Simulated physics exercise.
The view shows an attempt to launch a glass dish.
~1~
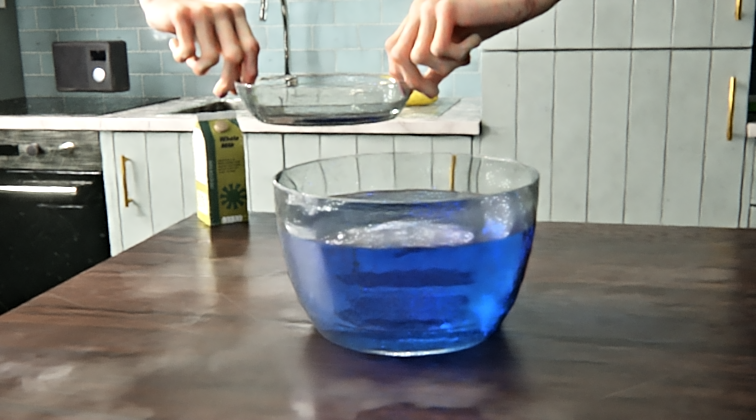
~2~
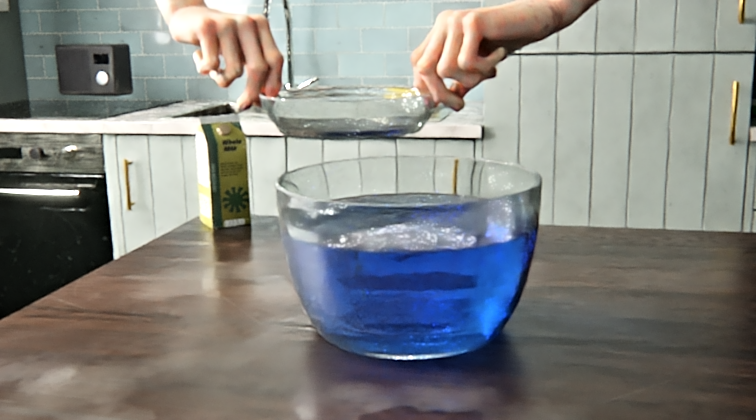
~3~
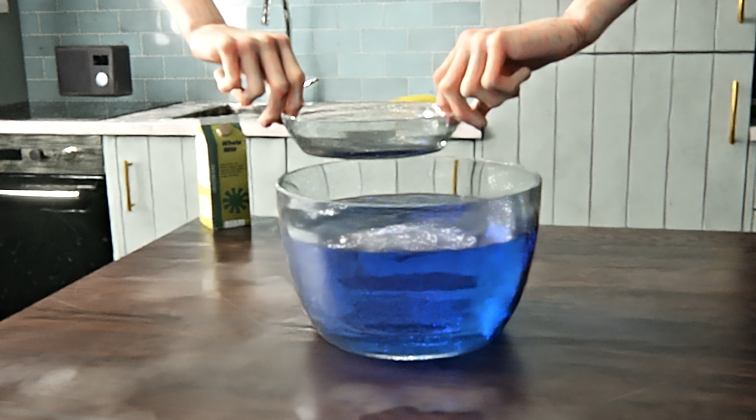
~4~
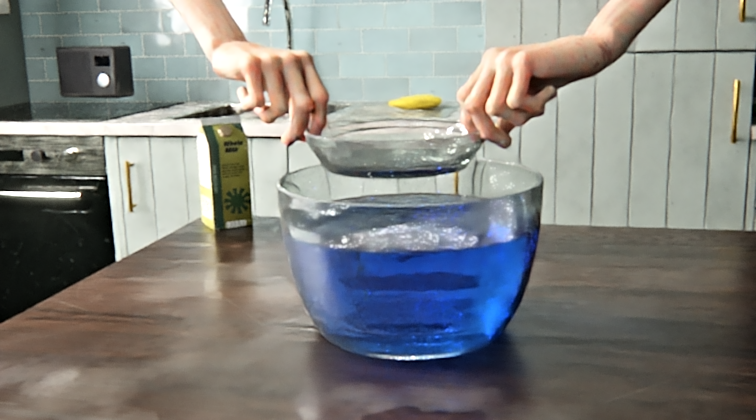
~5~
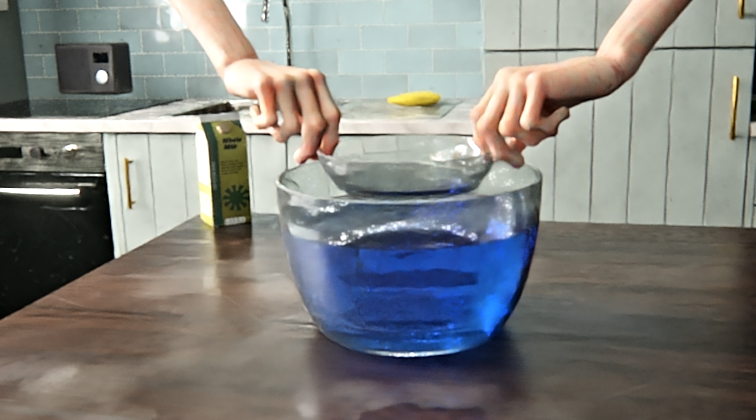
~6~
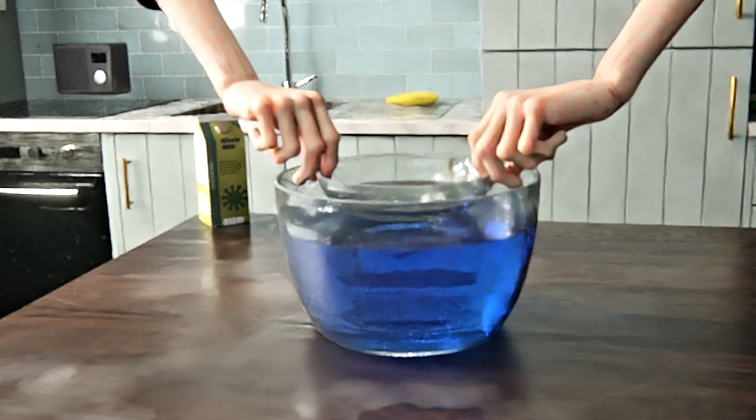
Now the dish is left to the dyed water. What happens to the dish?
The dish floats.
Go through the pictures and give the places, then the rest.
The first picture shows dish (327, 96) empty; above the big tub.
The second picture shows dish (351, 109) empty; coming down.
The third picture shows dish (372, 127) empty; lower.
The fourth picture shows dish (396, 145) empty; lower still.
The fifth picture shows dish (408, 164) empty; close to the surface.
The sixth picture shows dish (407, 185) empty; just over the surface.
Next, the dish dips into the dyed water.
After that, it bobs and steadies.
Finally, the dish floats with about half of its side showing.
